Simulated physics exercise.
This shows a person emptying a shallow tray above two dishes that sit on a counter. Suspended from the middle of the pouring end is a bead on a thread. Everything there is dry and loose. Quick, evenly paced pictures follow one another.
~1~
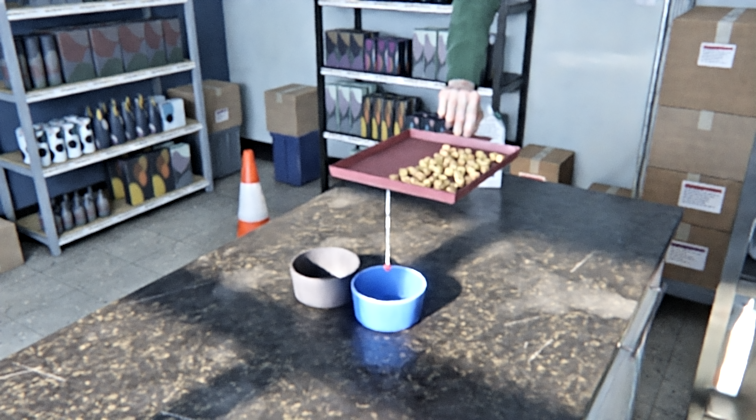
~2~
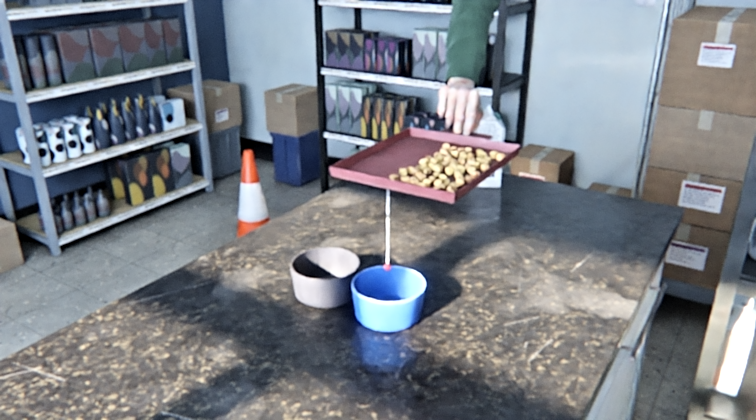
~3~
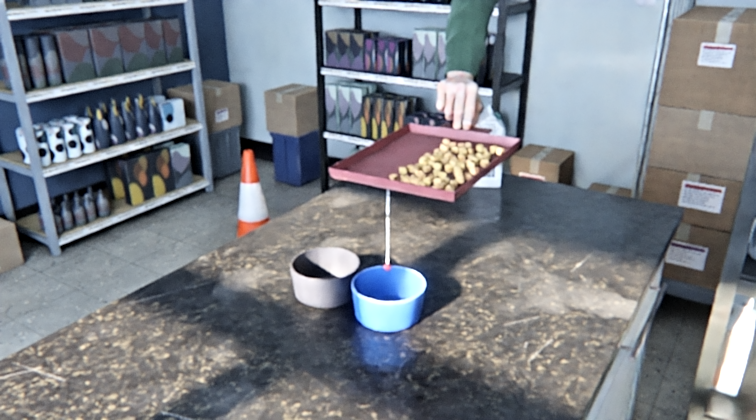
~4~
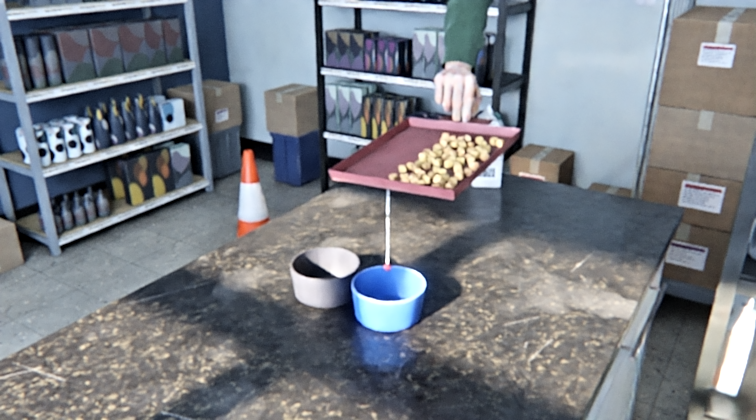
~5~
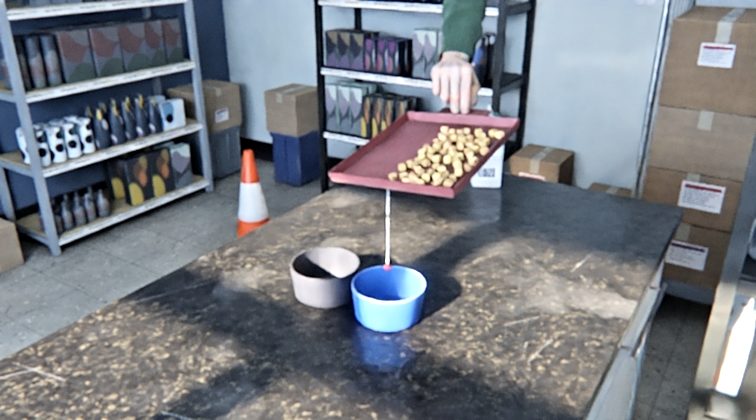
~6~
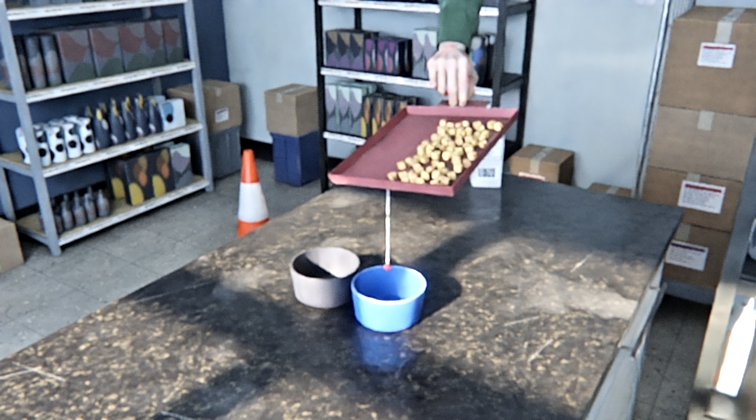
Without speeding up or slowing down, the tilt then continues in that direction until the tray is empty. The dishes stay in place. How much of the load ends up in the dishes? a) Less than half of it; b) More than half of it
Option b: More than half of it.
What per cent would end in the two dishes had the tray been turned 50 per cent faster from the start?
It would be close to 70 per cent.
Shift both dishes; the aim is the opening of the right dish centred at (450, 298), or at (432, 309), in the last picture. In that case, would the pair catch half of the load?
Taking them in turn, it's short of half and then short of half.
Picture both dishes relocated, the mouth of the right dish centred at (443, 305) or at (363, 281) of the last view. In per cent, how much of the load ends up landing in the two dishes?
About 30 per cent, then about 80 per cent.
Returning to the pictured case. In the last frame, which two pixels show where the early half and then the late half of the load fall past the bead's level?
I'd say close to (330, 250) at first and close to (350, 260) later on.
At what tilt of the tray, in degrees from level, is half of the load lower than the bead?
Reading: Some 110°.
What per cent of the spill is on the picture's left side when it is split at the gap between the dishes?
It comes to near 90 percent of the spill.
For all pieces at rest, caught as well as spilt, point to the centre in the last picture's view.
Roughly pixel (326, 290).
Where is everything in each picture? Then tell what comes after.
The first picture shows corners of the pouring end at (332, 166) and (454, 193), level; middle of the load at (454, 168), small wooden cubes; left dish at (305, 289); right dish at (369, 312); bead on its thread at (388, 267).
The second picture shows corners of the pouring end at (332, 166) and (454, 192), level; middle of the load at (454, 167).
The third picture shows corners of the pouring end at (331, 168) and (454, 191), tipped barely, lowest at the left corner; middle of the load at (454, 164).
The fourth picture shows corners of the pouring end at (331, 170) and (453, 189), tipped a little, lowest at the left corner; middle of the load at (453, 159).
The fifth picture shows corners of the pouring end at (331, 172) and (452, 188), tipped a little, lowest at the left corner; middle of the load at (453, 154).
The sixth picture shows corners of the pouring end at (331, 174) and (451, 186), tipped clearly, lowest at the left corner; middle of the load at (452, 149); left dish at (305, 289); right dish at (369, 312).
Soon, tray tipped steeply; most on the tray; a small part in the air.
A while on, tray tipped right over; most on the tray; about a quarter in the left dish; a small part outside both.
Towards the end, tray tipped past a quarter turn; a small part in the right dish; about two thirds in the left dish; about a quarter outside both.
Finally, tray tipped past a quarter turn; a small part in the right dish; about two thirds in the left dish; about a quarter outside both.
